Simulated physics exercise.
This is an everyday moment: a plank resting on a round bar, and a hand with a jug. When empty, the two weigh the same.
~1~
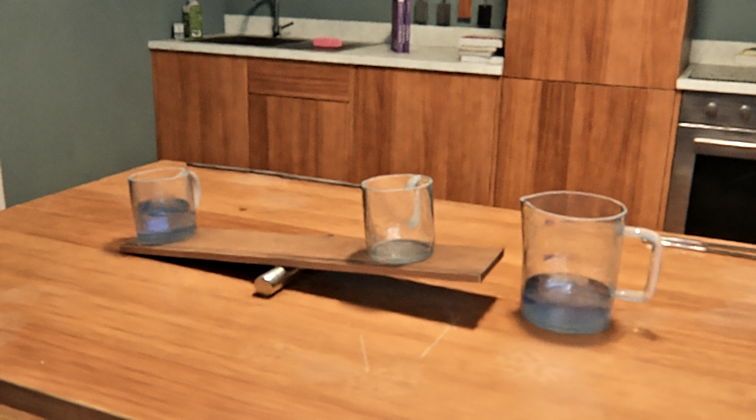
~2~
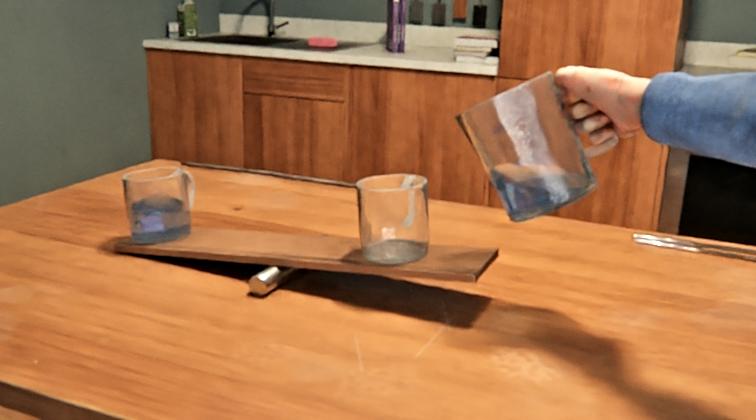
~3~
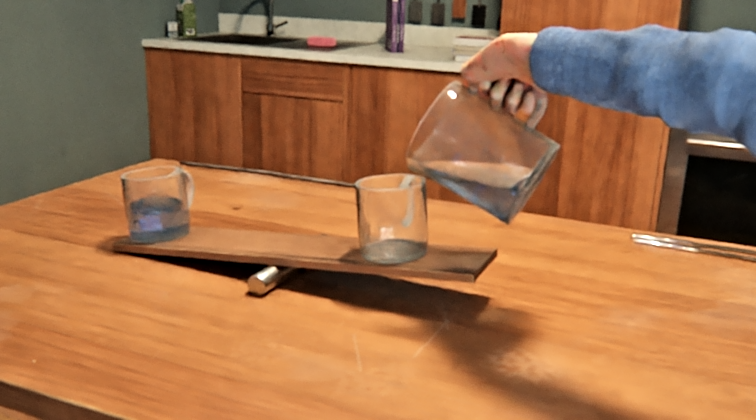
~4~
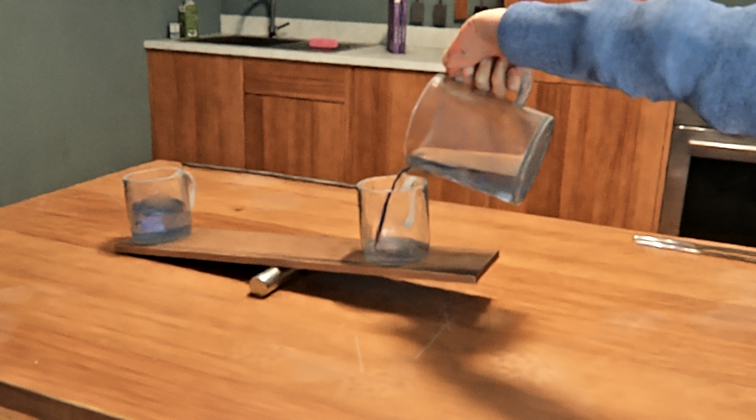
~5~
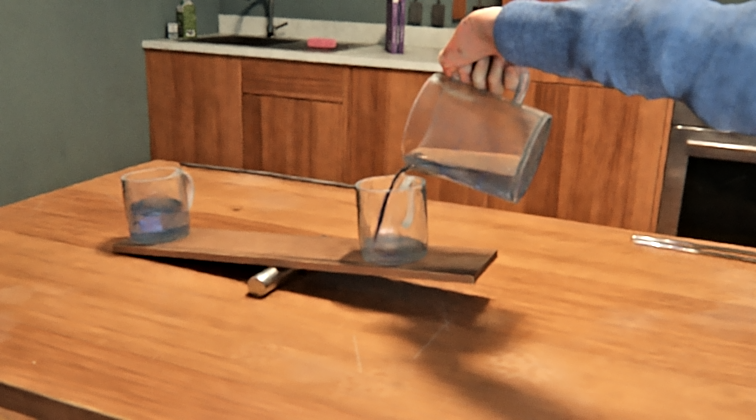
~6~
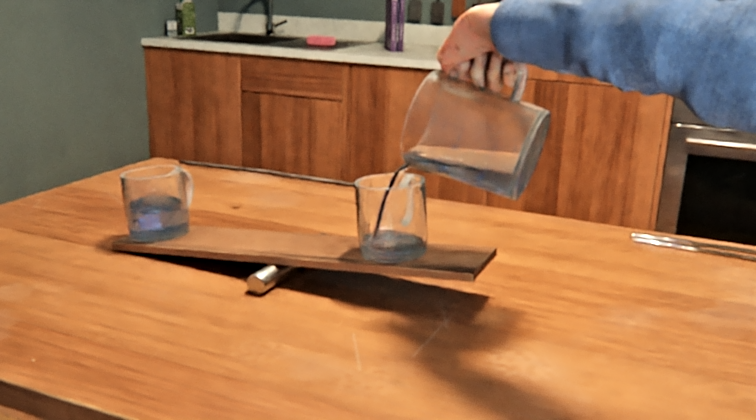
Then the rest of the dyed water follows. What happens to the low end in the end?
It stays low.
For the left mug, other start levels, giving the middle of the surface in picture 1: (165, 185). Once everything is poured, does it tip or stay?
After that, it sits tight.
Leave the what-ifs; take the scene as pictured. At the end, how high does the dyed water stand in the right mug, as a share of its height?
About 55%.
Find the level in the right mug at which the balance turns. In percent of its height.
Result: Some 80 per cent.
Next, the right mug is about a third full; the plank leans as before.
After that, the right mug is about half full; the plank leans as before.
Finally, the right mug is about half full; the plank leans as before.
